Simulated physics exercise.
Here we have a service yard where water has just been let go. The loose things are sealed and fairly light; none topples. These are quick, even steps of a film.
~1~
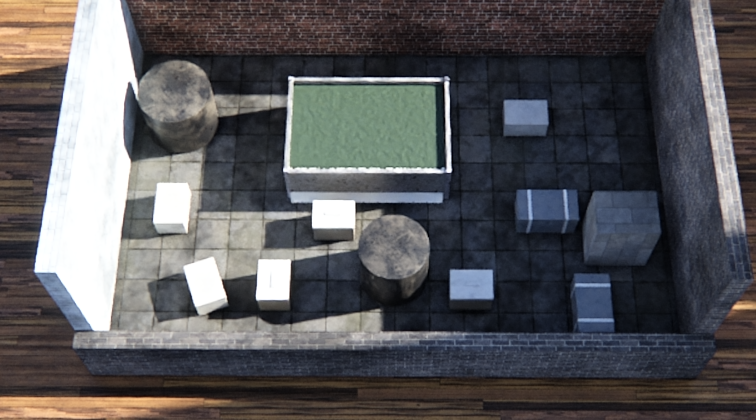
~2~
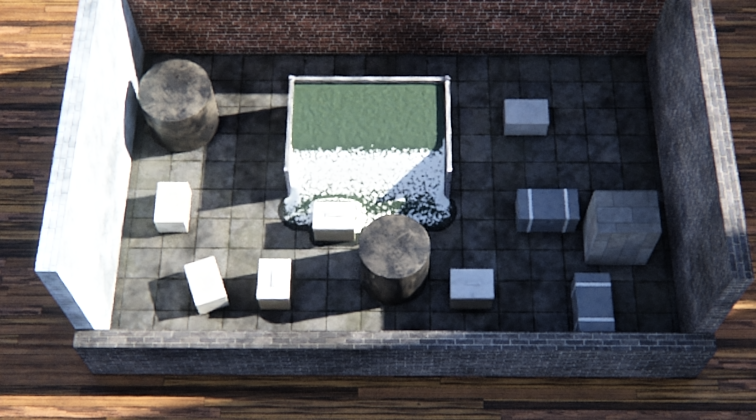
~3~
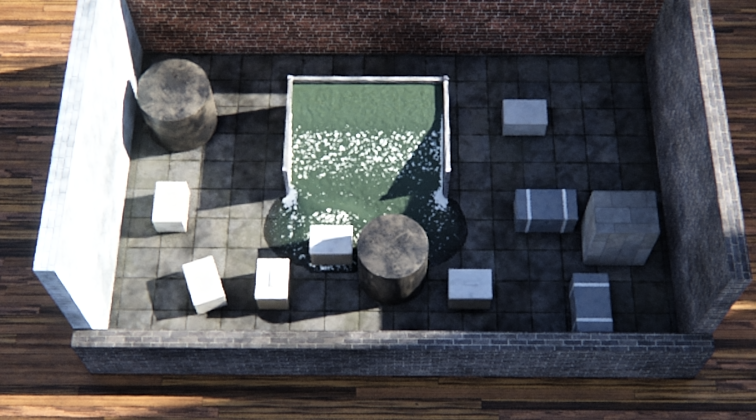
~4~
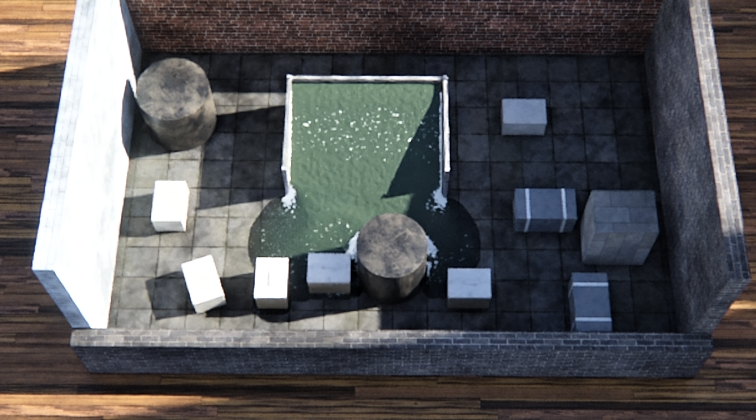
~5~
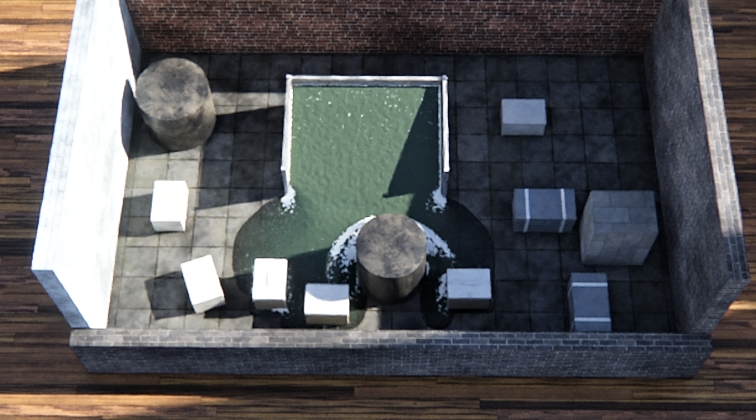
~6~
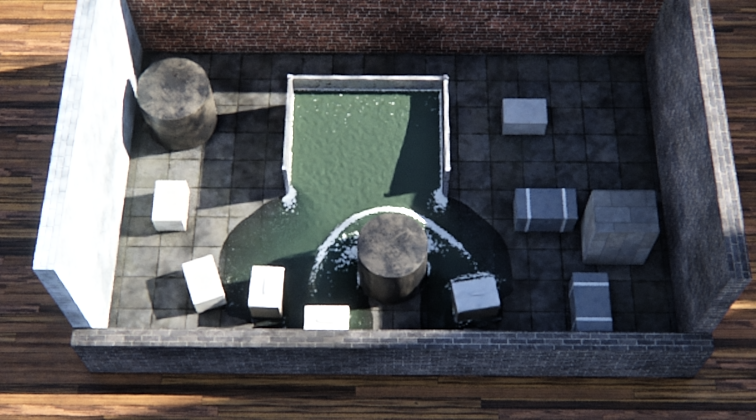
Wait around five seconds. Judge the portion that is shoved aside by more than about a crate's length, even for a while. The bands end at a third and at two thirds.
That comes to two thirds or more.
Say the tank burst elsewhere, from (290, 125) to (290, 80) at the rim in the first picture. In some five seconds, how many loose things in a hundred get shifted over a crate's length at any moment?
About 40 per cent.
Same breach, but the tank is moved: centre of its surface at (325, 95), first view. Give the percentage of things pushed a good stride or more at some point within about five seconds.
I make it 80 per cent.
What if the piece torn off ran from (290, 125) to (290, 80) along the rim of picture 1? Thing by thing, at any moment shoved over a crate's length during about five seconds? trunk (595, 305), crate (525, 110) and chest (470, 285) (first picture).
In turn: Short of that, less than that, never so far.
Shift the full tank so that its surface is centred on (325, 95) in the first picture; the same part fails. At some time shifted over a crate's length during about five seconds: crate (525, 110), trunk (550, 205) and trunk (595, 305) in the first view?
One after the other: Short of that, short of that, shifted that much.
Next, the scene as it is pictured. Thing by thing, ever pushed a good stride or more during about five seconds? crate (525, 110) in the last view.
For that one: Under that.
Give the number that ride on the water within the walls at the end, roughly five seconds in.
The number is 5.
A moment on, 3 of 8 are well off their spots; 2 afloat.
Next, 5 of 8 are well off their spots; 3 afloat.
Later, 6 of 8 are well off their spots; 4 afloat.
In the end, 7 of 8 are well off their spots, and 7 have been at some point; 5 afloat.
